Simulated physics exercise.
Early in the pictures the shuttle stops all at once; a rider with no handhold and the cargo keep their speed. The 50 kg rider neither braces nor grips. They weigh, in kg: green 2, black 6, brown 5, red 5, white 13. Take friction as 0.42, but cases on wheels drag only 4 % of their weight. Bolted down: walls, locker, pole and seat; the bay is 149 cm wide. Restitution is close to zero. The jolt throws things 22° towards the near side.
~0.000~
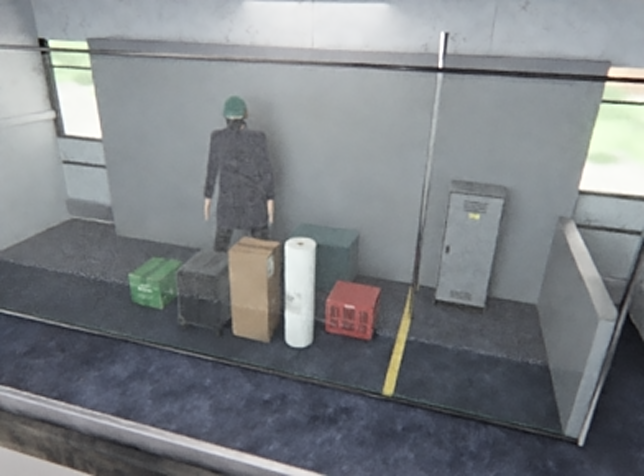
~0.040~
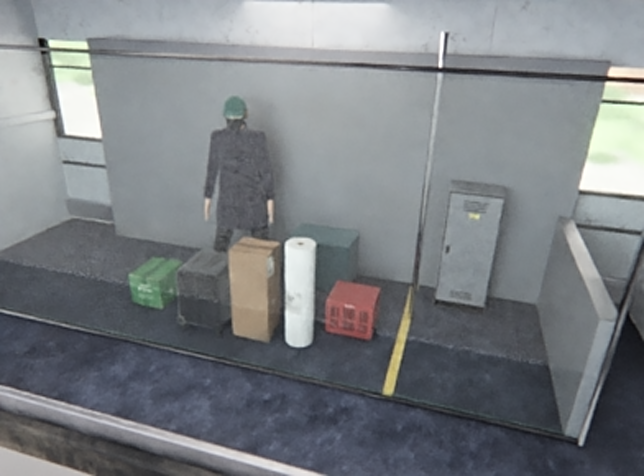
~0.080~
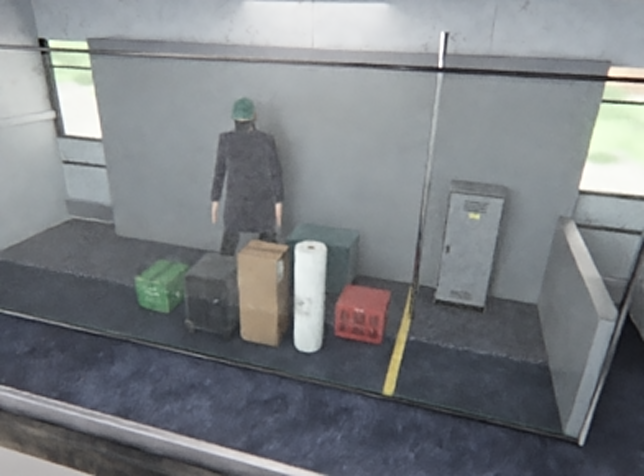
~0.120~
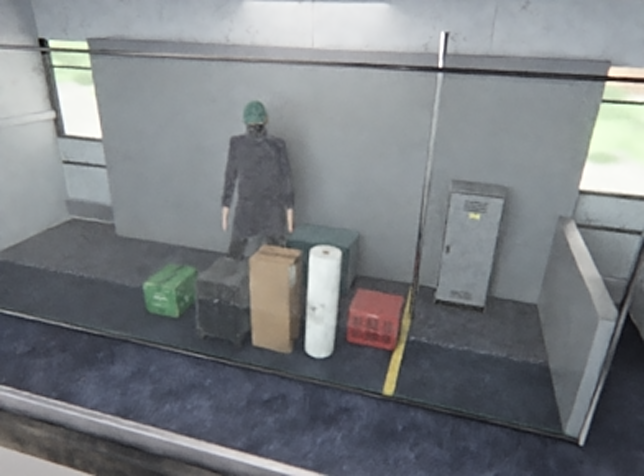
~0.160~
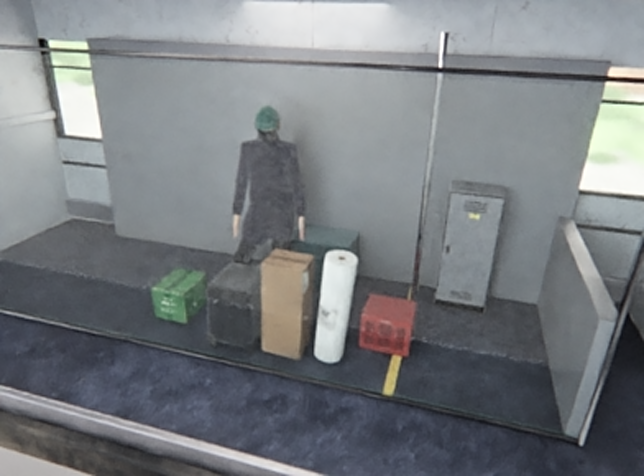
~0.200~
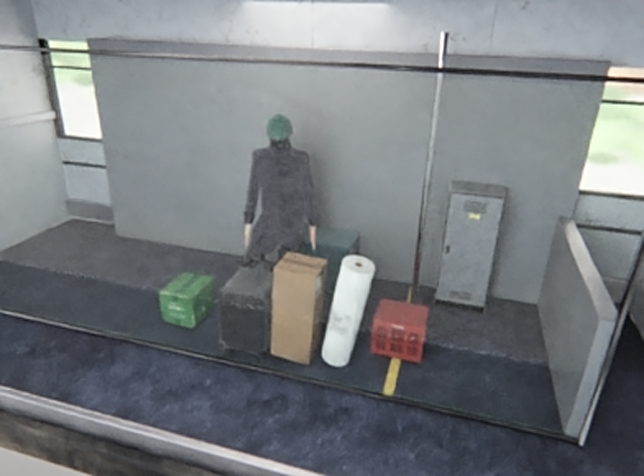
A person in a green cap and the boxes slide a short way right together.
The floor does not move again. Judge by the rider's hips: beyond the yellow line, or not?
Here the rider's hips cross the yellow line.
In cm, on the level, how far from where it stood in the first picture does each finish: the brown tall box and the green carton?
About: Brown tall box 90, green carton 110.
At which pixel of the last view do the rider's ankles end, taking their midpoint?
At about (350, 298).
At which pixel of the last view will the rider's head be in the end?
At about (492, 366).
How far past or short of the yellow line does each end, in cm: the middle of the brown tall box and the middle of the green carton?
Brown tall box 20 short, green carton 100 short.
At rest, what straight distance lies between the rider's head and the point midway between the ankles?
About 120 cm.
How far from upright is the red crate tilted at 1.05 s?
Roughly 0°.
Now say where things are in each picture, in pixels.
In the first picture, rider's hips (242, 189), red crate (353, 309), rider's head (237, 120), yellow line (390, 384).
In the second picture, rider's hips (242, 189), red crate (353, 309), rider's head (237, 120).
In the third picture, rider's hips (249, 192), red crate (363, 313), rider's head (245, 123).
In the fourth picture, rider's hips (261, 195), red crate (376, 319), rider's head (256, 126).
In the fifth picture, rider's hips (273, 201), red crate (388, 324), rider's head (268, 132).
In the sixth picture, rider's hips (285, 209), red crate (400, 329), rider's head (280, 140), yellow line (390, 384). Everything loose set off at about 3.0 m/s.
After 0.40 s the rider's hips are 47 cm short of the yellow line, near (345, 281) in the last picture's view.
After 0.65 s the rider's hips are 3 cm past the yellow line, near (408, 321) in the last picture's view.
After 1.05 s the rider's hips are 19 cm past the yellow line, near (430, 331) in the last picture's view; the red crate 83 cm past the yellow line, tilted 0°.
When all is still (2.1 s), green carton stops short of the yellow line; black wheeled case stops short of the yellow line; brown tall box stops short of the yellow line; red crate crosses the yellow line; white roll crosses the yellow line; rider's hips cross the yellow line; rider's head crosses the yellow line.
